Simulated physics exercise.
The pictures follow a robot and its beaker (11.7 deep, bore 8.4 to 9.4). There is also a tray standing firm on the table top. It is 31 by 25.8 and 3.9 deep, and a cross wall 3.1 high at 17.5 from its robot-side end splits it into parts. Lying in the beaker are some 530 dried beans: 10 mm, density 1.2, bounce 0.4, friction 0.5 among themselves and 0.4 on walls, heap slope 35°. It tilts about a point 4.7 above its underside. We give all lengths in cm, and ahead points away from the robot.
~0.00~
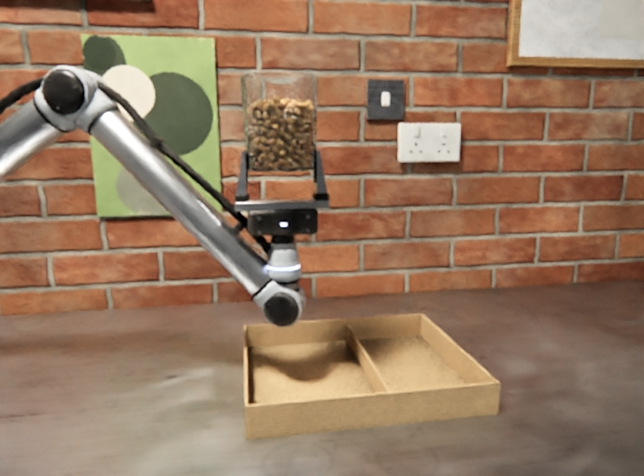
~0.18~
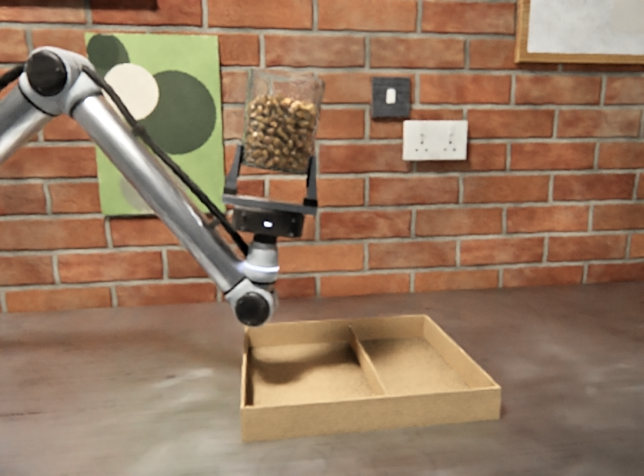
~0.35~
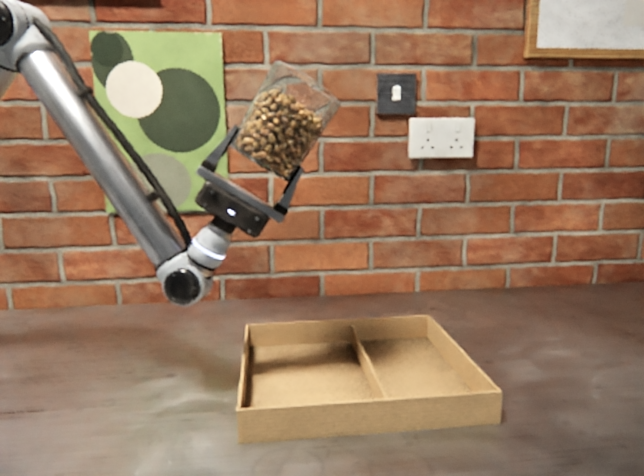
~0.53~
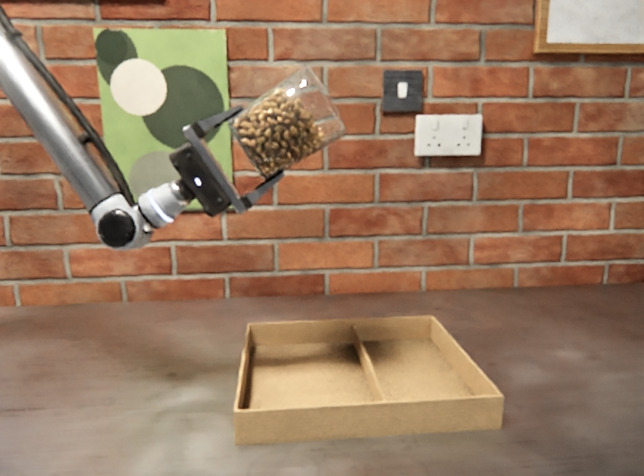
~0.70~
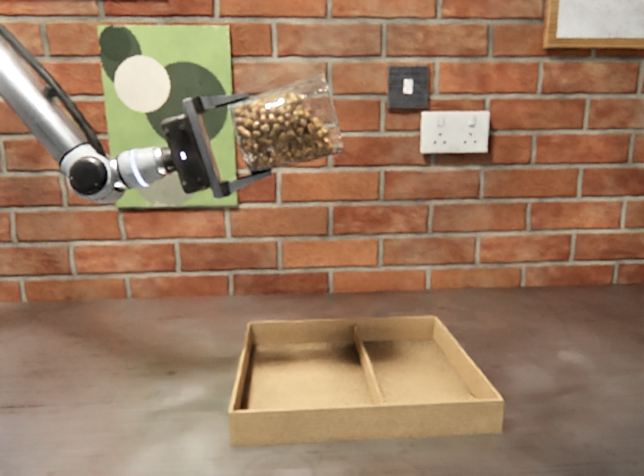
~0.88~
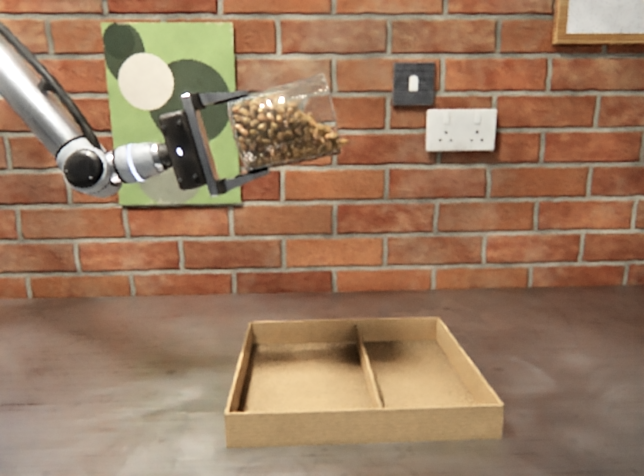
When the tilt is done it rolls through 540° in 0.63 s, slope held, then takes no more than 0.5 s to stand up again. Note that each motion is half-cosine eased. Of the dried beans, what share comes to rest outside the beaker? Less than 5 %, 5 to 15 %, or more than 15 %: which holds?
The share is 5 to 15 %.
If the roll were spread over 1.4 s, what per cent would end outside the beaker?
Then: Approx. 20 %.
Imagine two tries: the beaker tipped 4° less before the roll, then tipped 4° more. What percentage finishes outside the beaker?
Roughly 5 and 15 per cent.
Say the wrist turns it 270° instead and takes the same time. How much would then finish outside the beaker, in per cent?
Then about 10 per cent.
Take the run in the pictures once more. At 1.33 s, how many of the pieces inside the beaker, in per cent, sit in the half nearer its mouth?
I'd say about 35 %, give or take.
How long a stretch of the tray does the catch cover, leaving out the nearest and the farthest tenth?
It spans something like 10 centimetres, give or take.
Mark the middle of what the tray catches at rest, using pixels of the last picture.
Middle: Close to (404, 363).
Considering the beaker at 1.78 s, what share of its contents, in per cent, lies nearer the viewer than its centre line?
That comes to around 50 per cent.
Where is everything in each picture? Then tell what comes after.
In the first picture, beaker middle at (280, 126), upright; upper third of the load around (281, 115), from x 250 to 310, top at y 100; 526 in the beaker.
In the second picture, beaker middle at (281, 125), tipped 9°; upper third of the load around (280, 115), from x 250 to 315, top at y 100.
In the third picture, beaker middle at (283, 125), tipped 33°; upper third of the load around (279, 115), from x 240 to 320, top at y 95.
In the fourth picture, beaker middle at (285, 127), tipped 59°; upper third of the load around (279, 115), from x 235 to 320, top at y 95.
In the fifth picture, beaker middle at (285, 127), tipped 75°; upper third of the load around (274, 113), from x 235 to 330, top at y 95.
In the sixth picture, beaker middle at (284, 126), tipped 77°; upper third of the load around (270, 114), from x 235 to 345, top at y 100; 526 in the beaker.
After 1.33 s, tipped 77°, highest piece 40 above the table; 505 in the beaker, 7 in the far-side part, 1 in the robot-side part, 13 in flight or on a rim.
After 1.78 s, tipped 33°, highest piece 39 above the table; 487 in the beaker, 30 in the far-side part, 3 in the robot-side part, 1 on the table or floor, 5 in flight or on a rim.
After 2.21 s, upright, highest piece 41 above the table; 487 in the beaker, 33 in the far-side part, 3 in the robot-side part, 3 on the table or floor.
After 2.91 s, upright, highest piece 41 above the table; 487 in the beaker, 33 in the far-side part, 3 in the robot-side part, 3 on the table or floor.
At rest, 487 in the beaker, 33 in the far-side part, 3 in the robot-side part, 3 on the table or floor. That is 7 % outside the beaker.
